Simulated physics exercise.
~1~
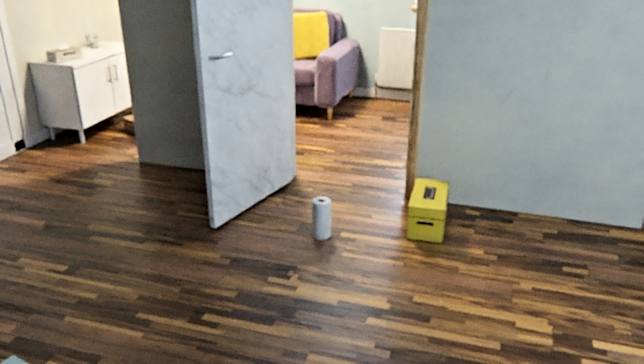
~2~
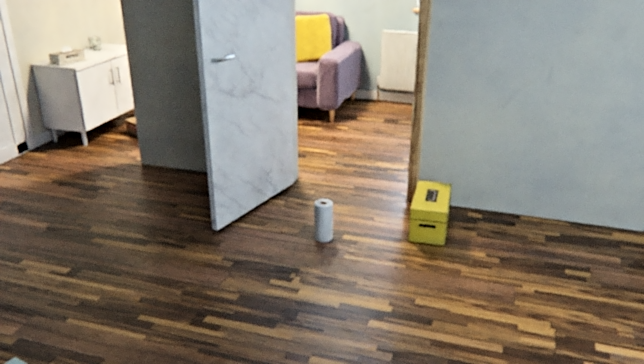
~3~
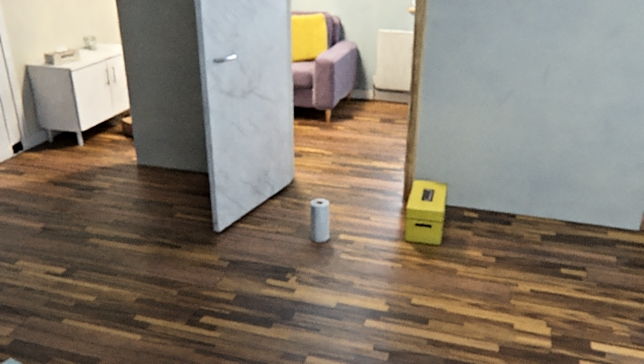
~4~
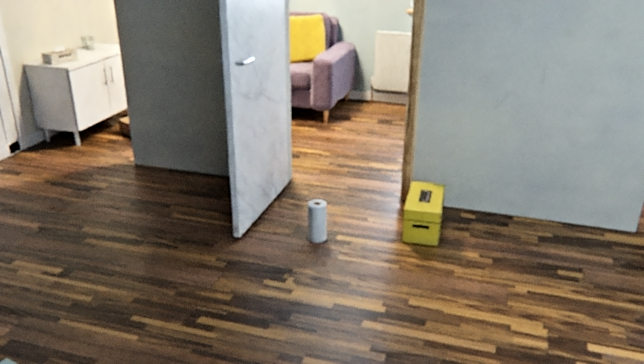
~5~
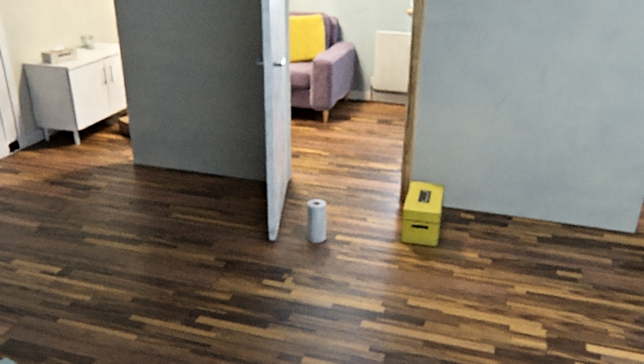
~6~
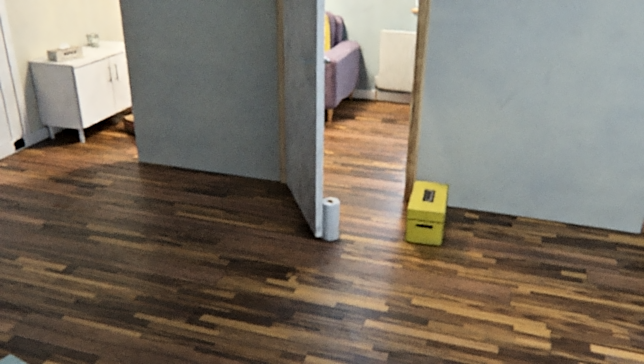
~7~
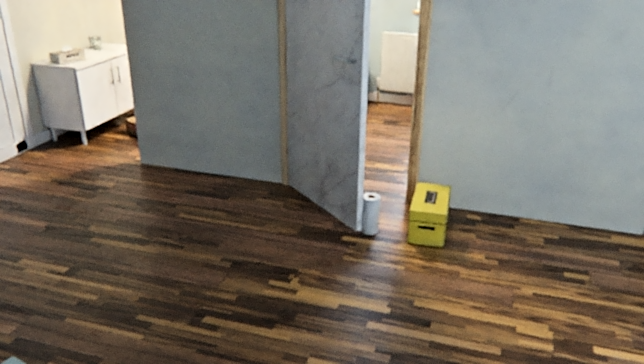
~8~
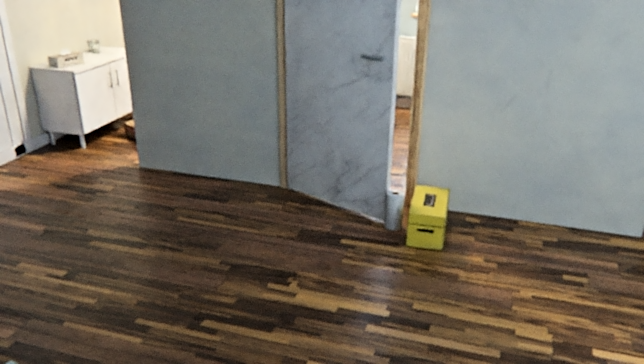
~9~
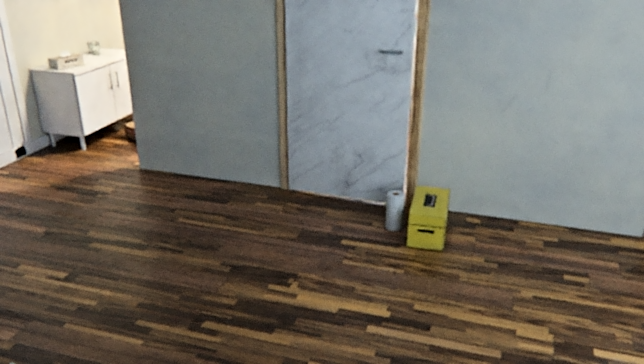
In a wood-floored room, a door slowly swings shut, pushing a white roll right beside a yellow toolbox.
